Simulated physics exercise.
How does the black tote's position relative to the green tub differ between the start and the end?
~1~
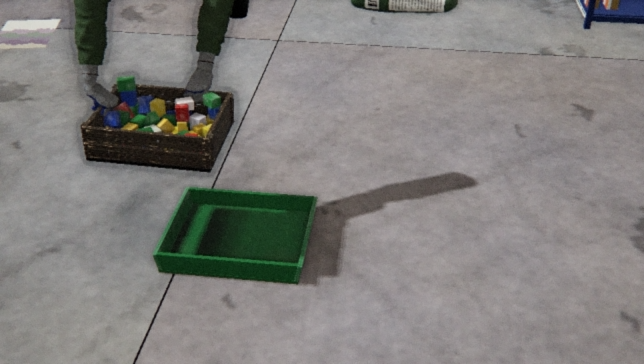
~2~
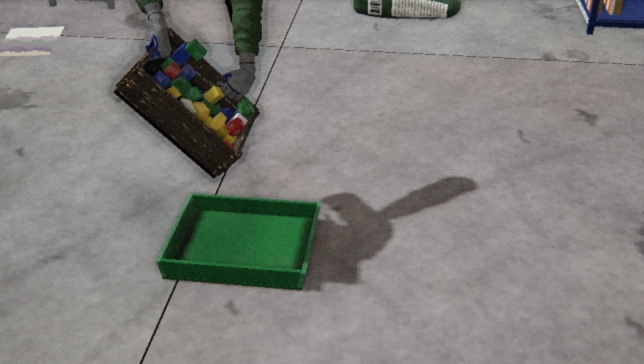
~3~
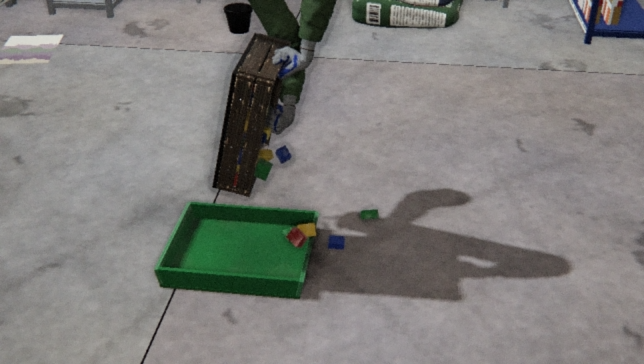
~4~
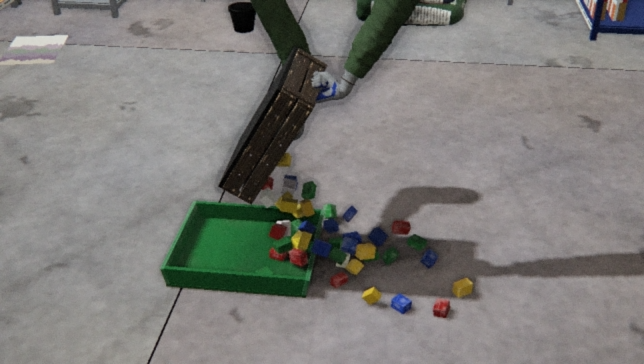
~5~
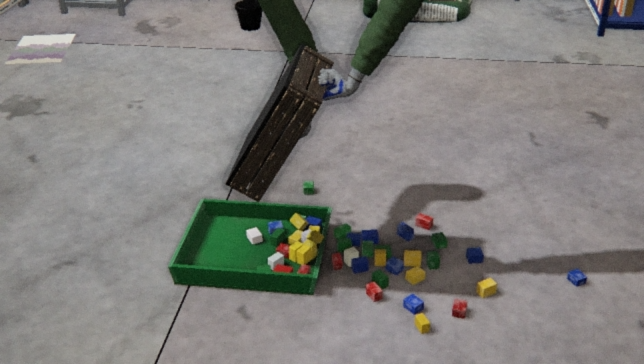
At the start the black tote sits upright on the floor, behind the green tub and off to its left. At the end it is farther right, tipped steeply over on its edge behind the right part of the tub.
